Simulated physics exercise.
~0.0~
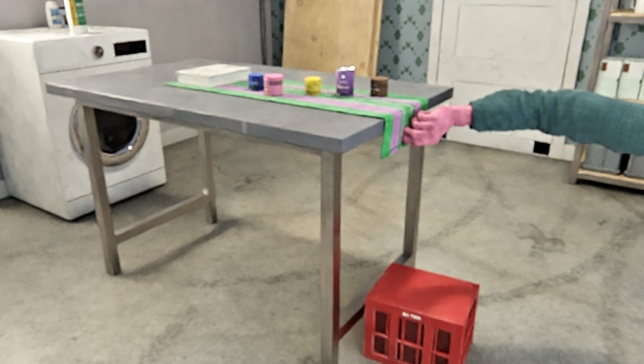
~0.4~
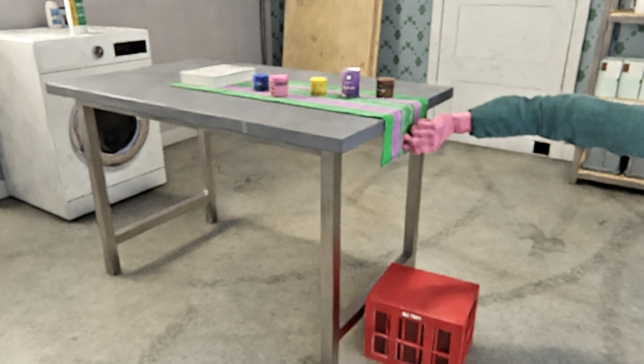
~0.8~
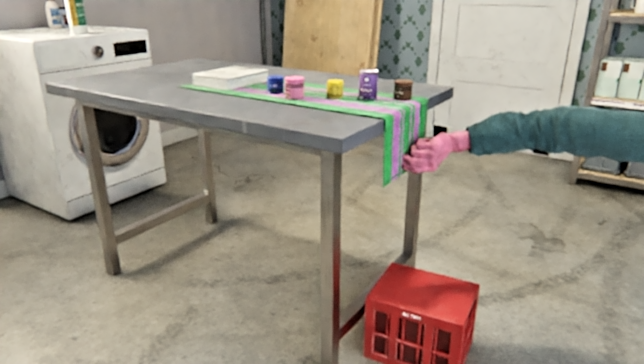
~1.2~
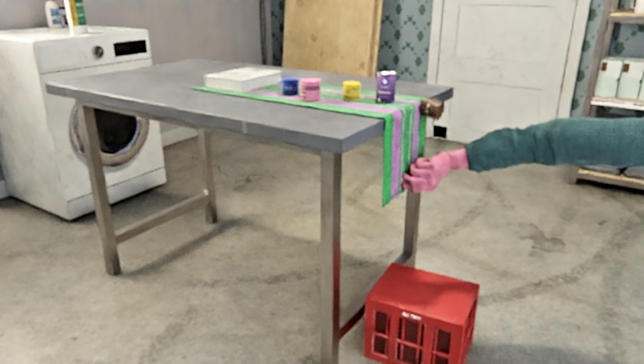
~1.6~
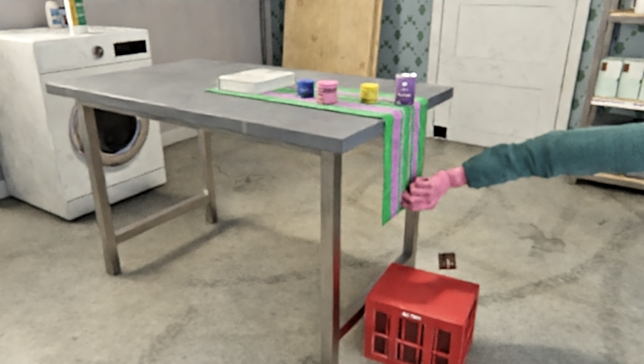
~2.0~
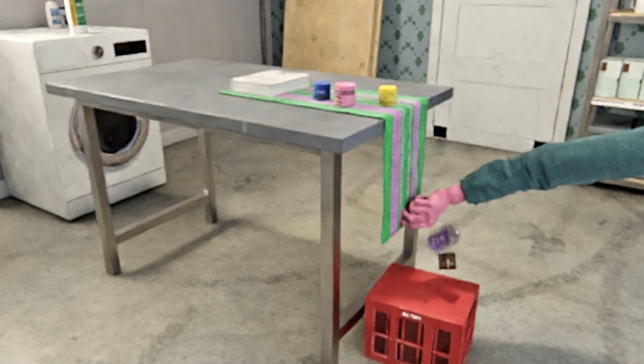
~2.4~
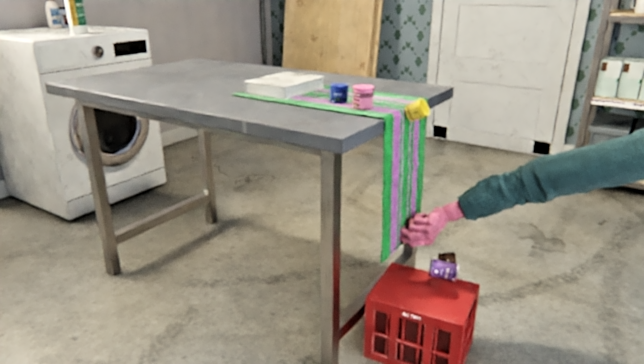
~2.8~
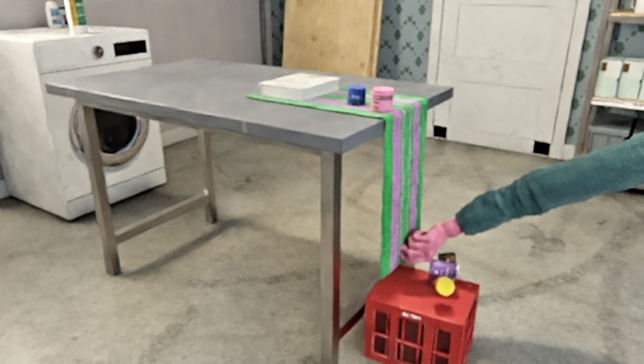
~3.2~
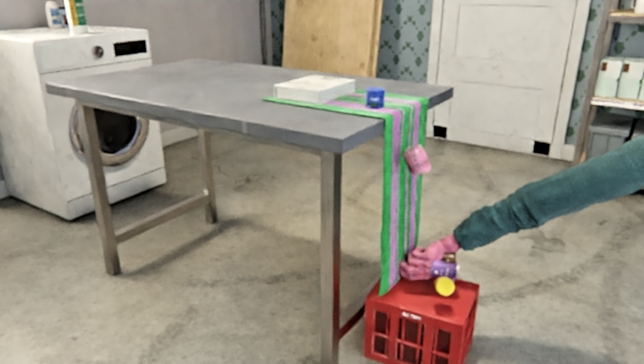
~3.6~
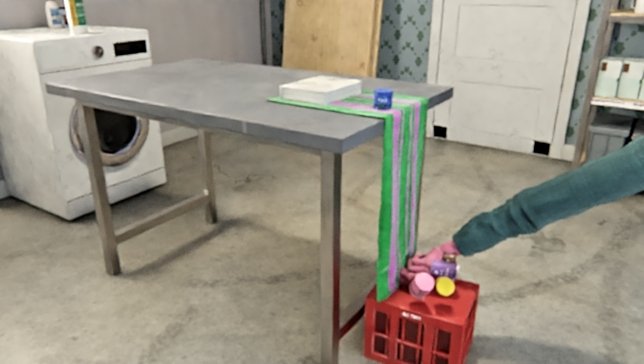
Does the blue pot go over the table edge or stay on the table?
The blue pot stays on the table, near the edge. Four other containers go over, which are the brown pot, the purple can, the yellow pot and the pink pot.
